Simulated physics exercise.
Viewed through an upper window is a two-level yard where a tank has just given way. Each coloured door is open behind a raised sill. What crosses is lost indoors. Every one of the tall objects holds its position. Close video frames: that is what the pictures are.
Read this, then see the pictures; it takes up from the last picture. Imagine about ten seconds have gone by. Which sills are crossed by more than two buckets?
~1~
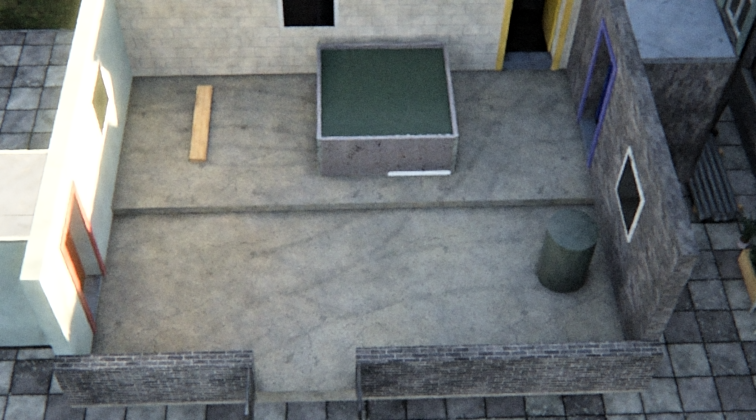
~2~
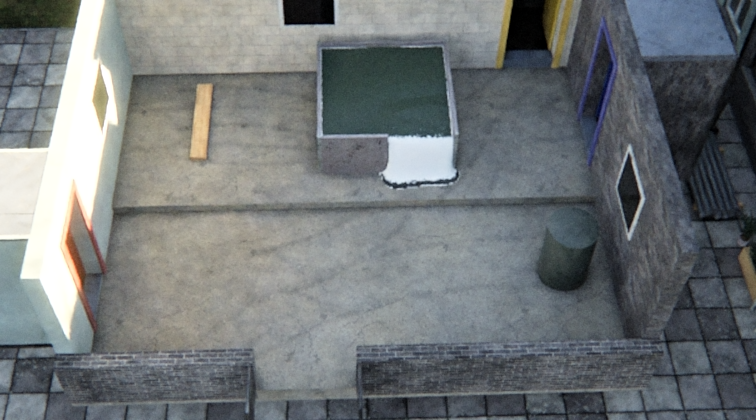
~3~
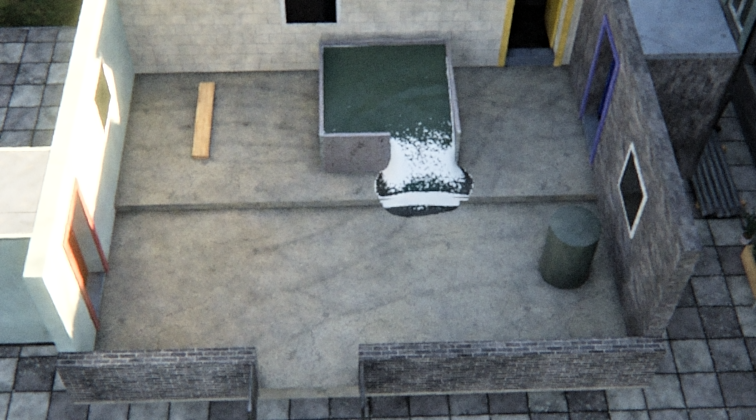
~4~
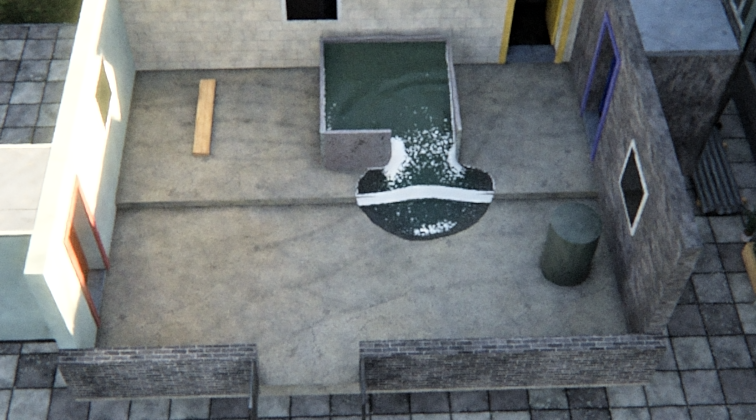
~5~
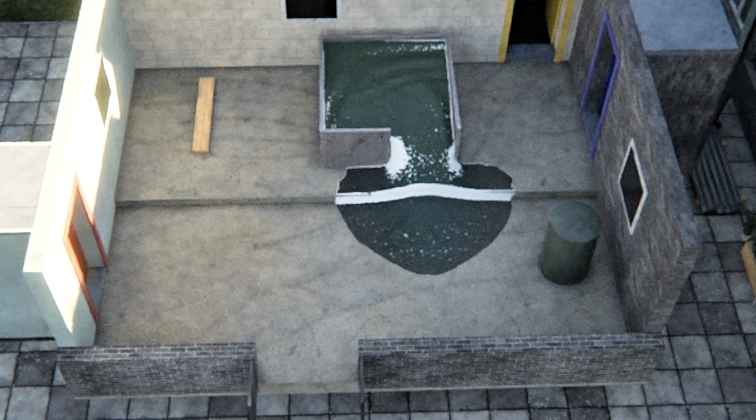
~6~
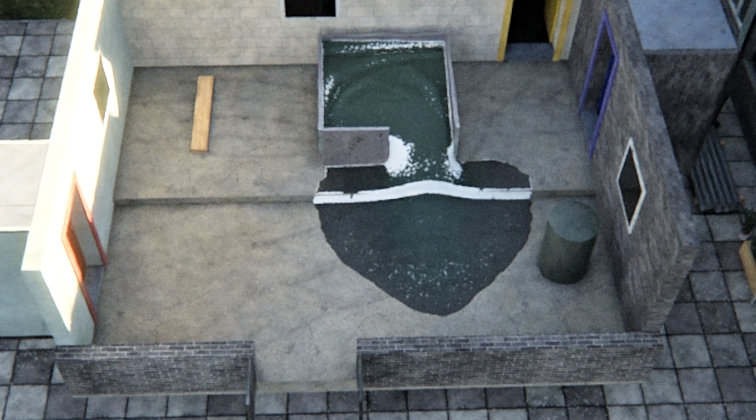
The red door sill is crossed by more than that. The yellow door sill is not crossed by that much. The blue door sill is not crossed by that much.
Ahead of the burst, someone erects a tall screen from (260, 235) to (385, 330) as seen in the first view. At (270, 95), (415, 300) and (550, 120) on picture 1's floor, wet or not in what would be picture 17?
Reading the points as listed, I get left untouched, then deluged, then left untouched.
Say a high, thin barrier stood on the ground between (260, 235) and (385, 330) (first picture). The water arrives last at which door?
My choice is the door marked yellow.
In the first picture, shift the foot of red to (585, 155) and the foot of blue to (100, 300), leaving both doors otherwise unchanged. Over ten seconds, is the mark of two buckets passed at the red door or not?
Red door: It stays within it.
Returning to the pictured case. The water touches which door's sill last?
Going by the pictures, I'd say the yellow door.
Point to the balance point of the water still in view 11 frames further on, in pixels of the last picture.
It is around (415, 183).
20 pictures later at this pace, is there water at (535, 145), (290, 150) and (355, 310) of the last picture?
Same order as asked: Dry as before; dry as before; drenched.
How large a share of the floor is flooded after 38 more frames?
Estimate: Near 60 %.
A moment on, water covers 30 % of the floor; the red door not reached, the yellow door not reached, the blue door not reached.
Next, water covers 35 % of the floor; the red door not reached, the yellow door not reached, the blue door not reached.
Then, water covers 40 % of the floor; the red door not reached, the yellow door not reached, the blue door not reached.
Later, water covers 60 % of the floor; the red door under two buckets in, the yellow door wet at the sill, nothing in, the blue door wet at the sill, nothing in.
In the end, water covers 65 % of the floor; the red door far over two buckets in, the yellow door wet at the sill, nothing in, the blue door wet at the sill, nothing in.
